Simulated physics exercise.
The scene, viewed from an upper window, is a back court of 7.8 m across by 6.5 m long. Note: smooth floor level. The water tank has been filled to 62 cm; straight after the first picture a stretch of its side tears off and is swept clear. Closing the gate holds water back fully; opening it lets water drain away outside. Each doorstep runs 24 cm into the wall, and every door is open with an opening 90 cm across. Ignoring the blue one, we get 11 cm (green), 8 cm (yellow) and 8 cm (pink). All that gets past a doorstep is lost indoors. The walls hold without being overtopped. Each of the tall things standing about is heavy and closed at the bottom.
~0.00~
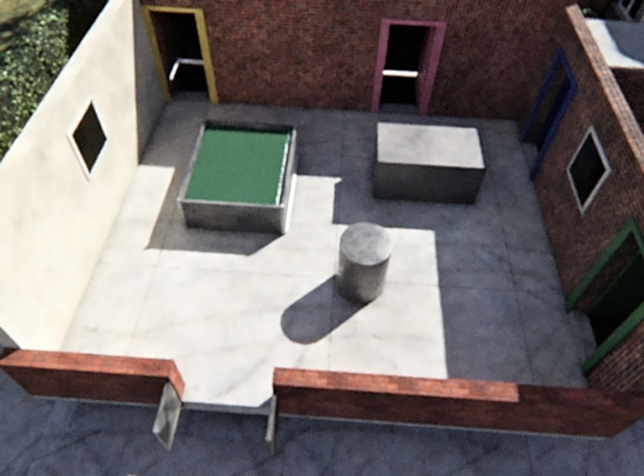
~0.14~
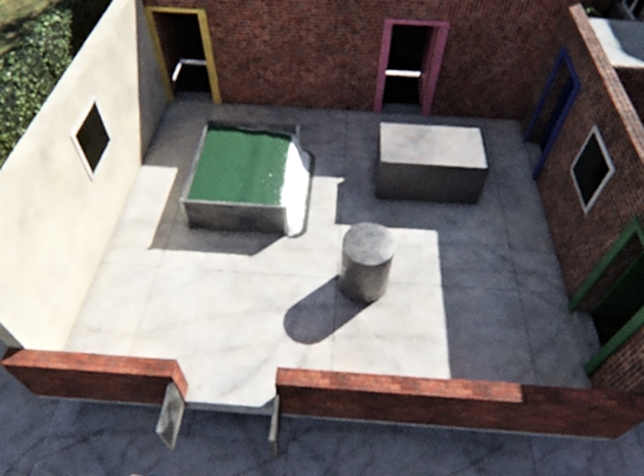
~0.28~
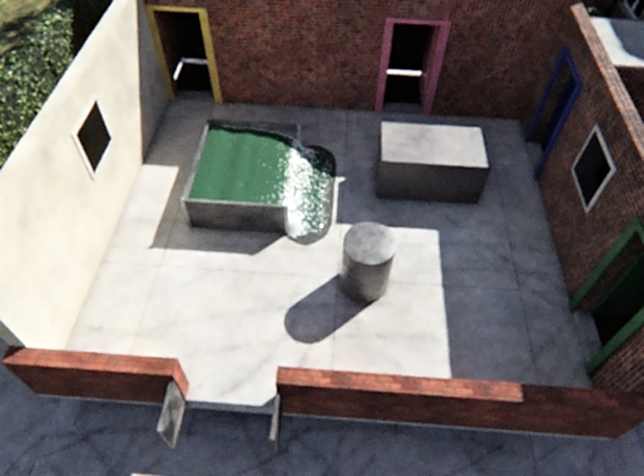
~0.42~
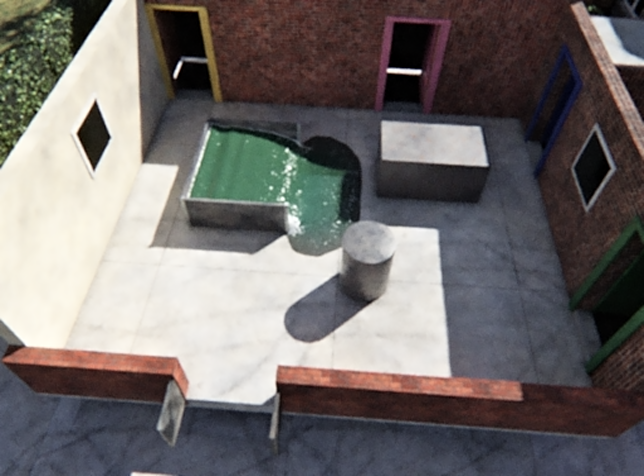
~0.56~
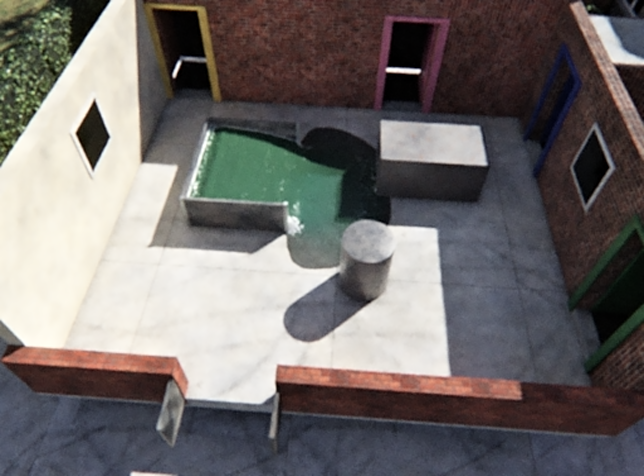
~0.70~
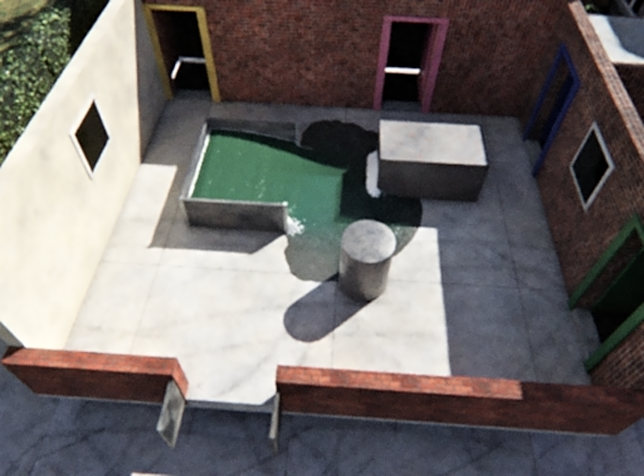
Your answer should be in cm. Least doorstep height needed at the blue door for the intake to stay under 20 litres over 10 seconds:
7 cm or so.
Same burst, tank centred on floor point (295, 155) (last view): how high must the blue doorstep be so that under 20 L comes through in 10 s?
Some 20 cm.
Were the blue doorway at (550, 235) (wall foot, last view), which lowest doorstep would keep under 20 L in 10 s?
Around 14.0 cm would do it.
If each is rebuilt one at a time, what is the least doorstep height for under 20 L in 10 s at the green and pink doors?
About 12.5 cm at green and 16 cm at pink.
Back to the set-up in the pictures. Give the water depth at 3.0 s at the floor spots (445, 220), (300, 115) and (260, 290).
Ordered as asked: 3, 2, 0 cm.
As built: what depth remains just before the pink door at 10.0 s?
The depth there is around 6.0 cm.
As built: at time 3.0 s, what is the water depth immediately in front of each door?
Depths in cm: Green 17, yellow 0, pink 14, blue 7.
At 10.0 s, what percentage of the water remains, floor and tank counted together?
Around 92 percent is still there.
After 1.4 s water covers 30 % of the floor, deepest (40 cm) near (368, 185); it has not reached the blue door.
After 3.0 s water covers 50 % of the floor, deepest (33 cm) near (597, 411); 7 cm at the blue door, 0 litres in over its 8 cm doorstep.
After 10.0 s water covers 100 % of the floor, deepest (7 cm) near (54, 372); 5 cm at the blue door, 13 litres in over its 8 cm doorstep.
At the blue door as built, the water arrived by 2.5 s and peaked near 12 cm at 3.6 s.
Run again over the same 10 s with other heights there, 33 litres in over 6 cm, 10 litres over 8.5 cm. The limit of 20 litres is kept from about 7 cm up.
